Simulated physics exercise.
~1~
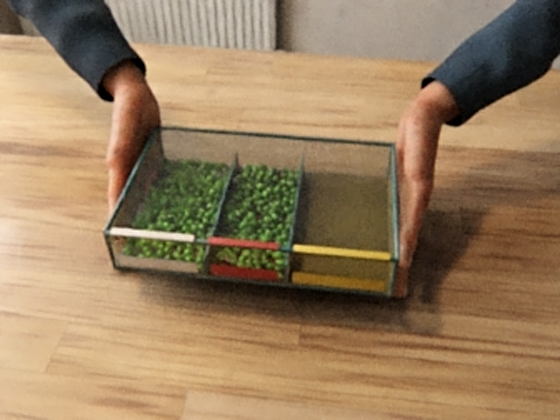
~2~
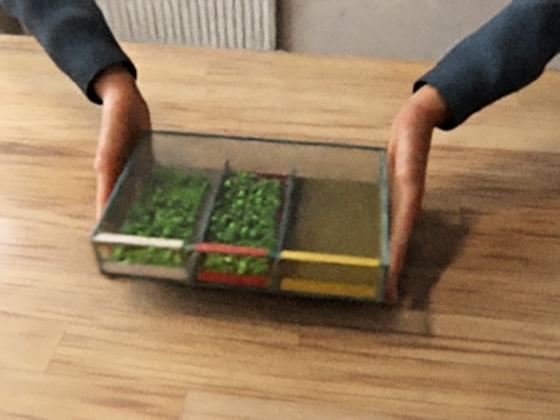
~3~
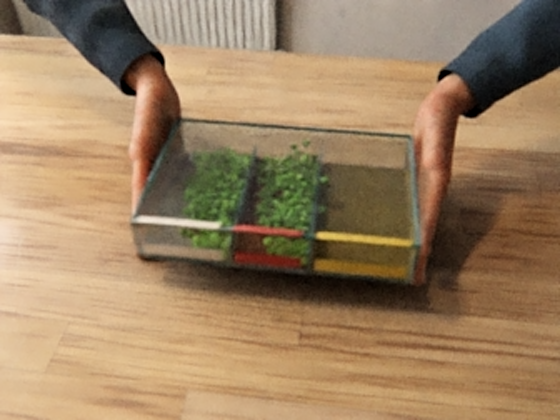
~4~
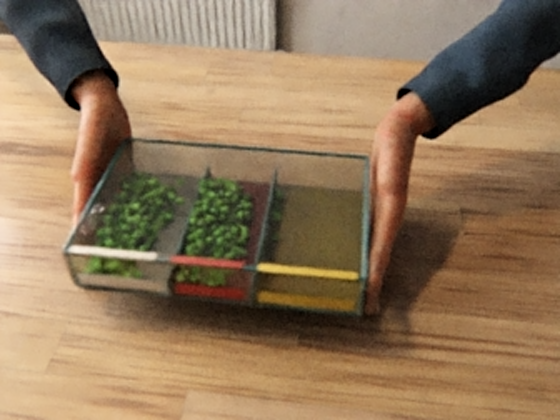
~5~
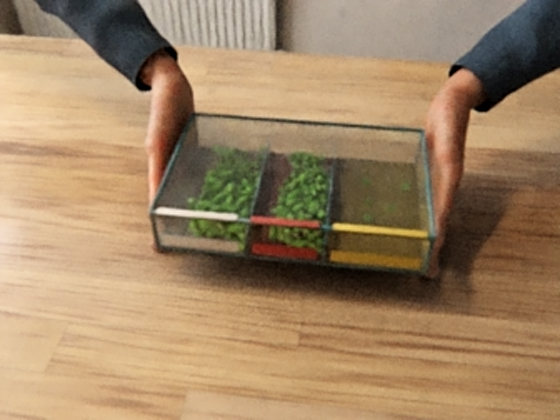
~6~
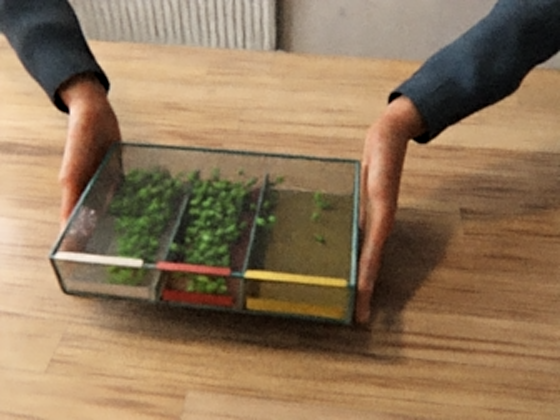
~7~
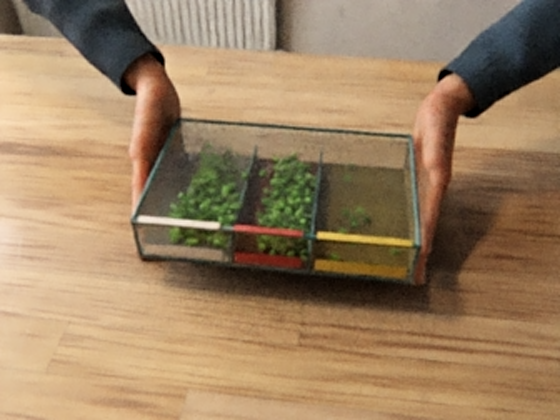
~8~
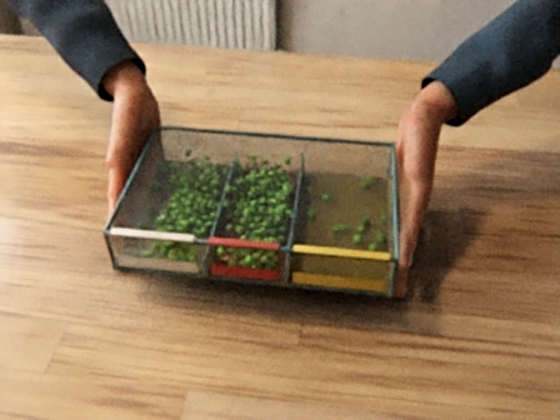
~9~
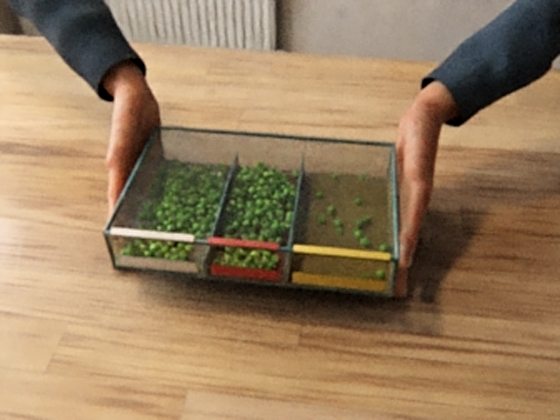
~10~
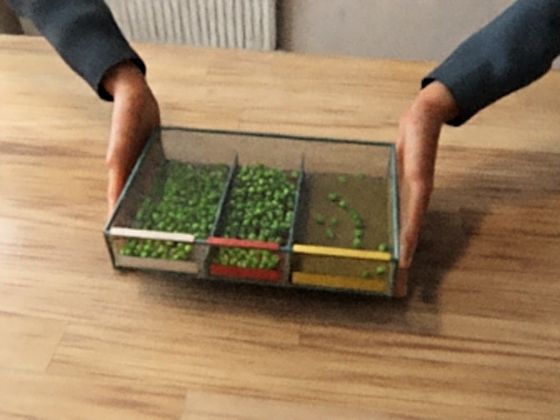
We see two hands holding a clear, three-section box of green peas on a wooden table and shaking it left and right; a few peas hop into the empty yellow-marked section before the box comes to rest, most remaining in the white- and red-marked sections.
